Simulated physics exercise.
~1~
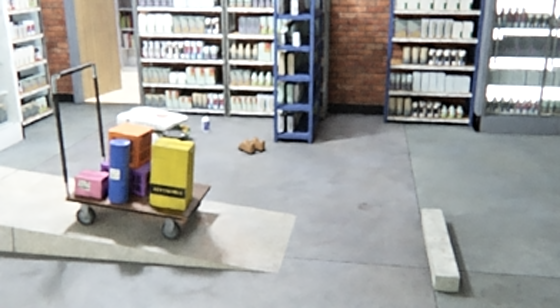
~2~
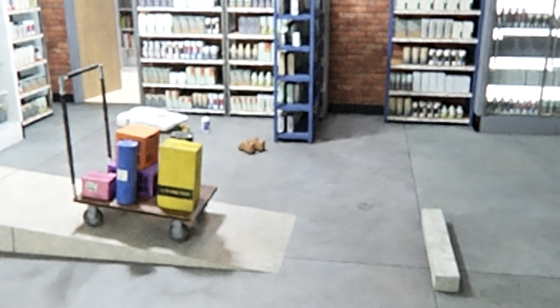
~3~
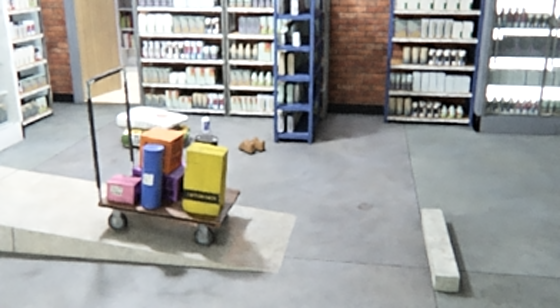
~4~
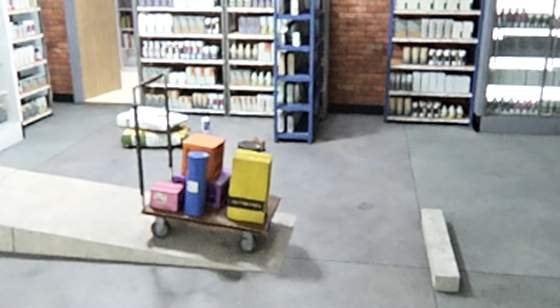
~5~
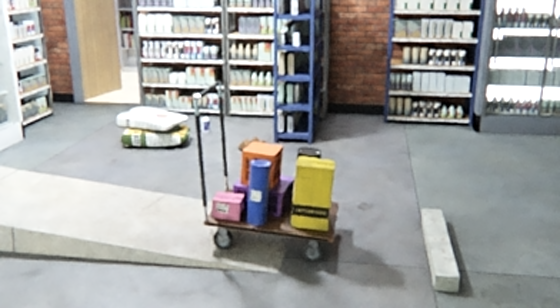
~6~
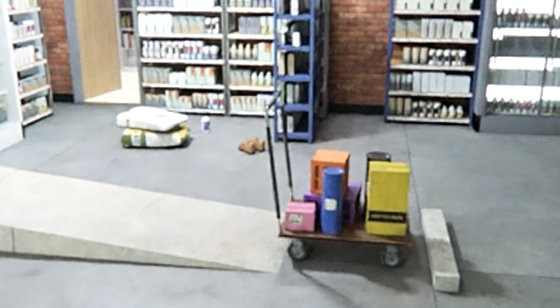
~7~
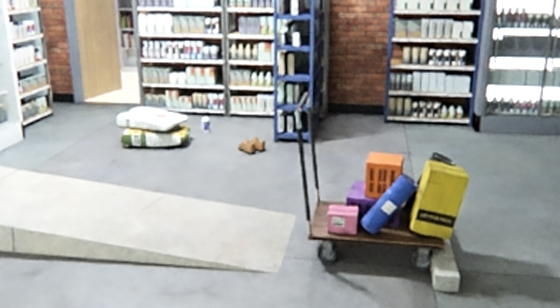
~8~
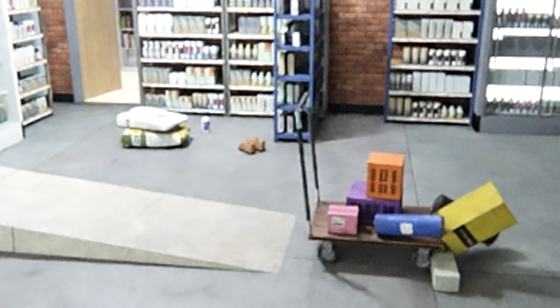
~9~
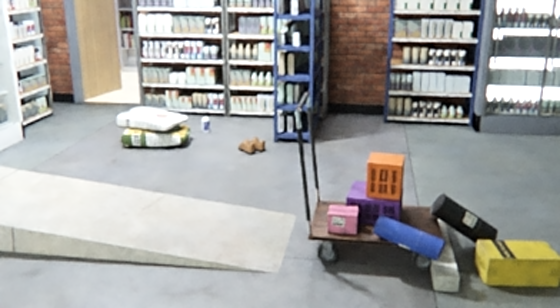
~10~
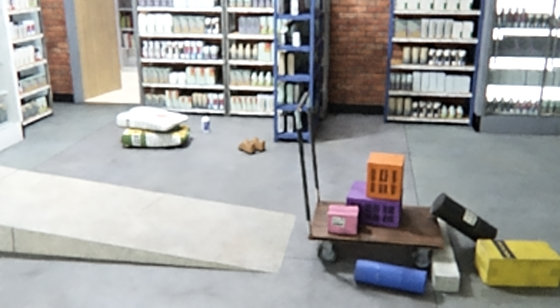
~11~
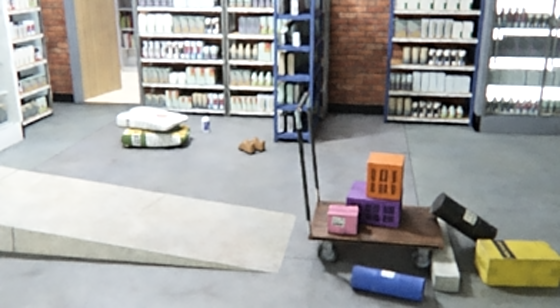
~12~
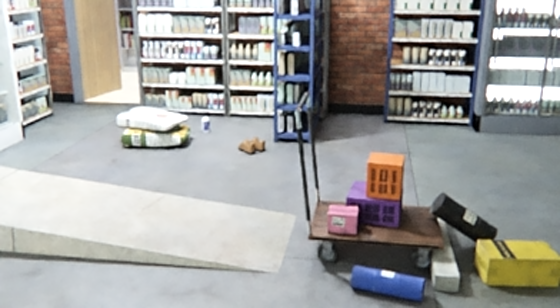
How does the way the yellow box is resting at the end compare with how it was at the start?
At the start the yellow box stood upright on the trolley, but by the end it was lying on its side on the floor beyond the kerb.
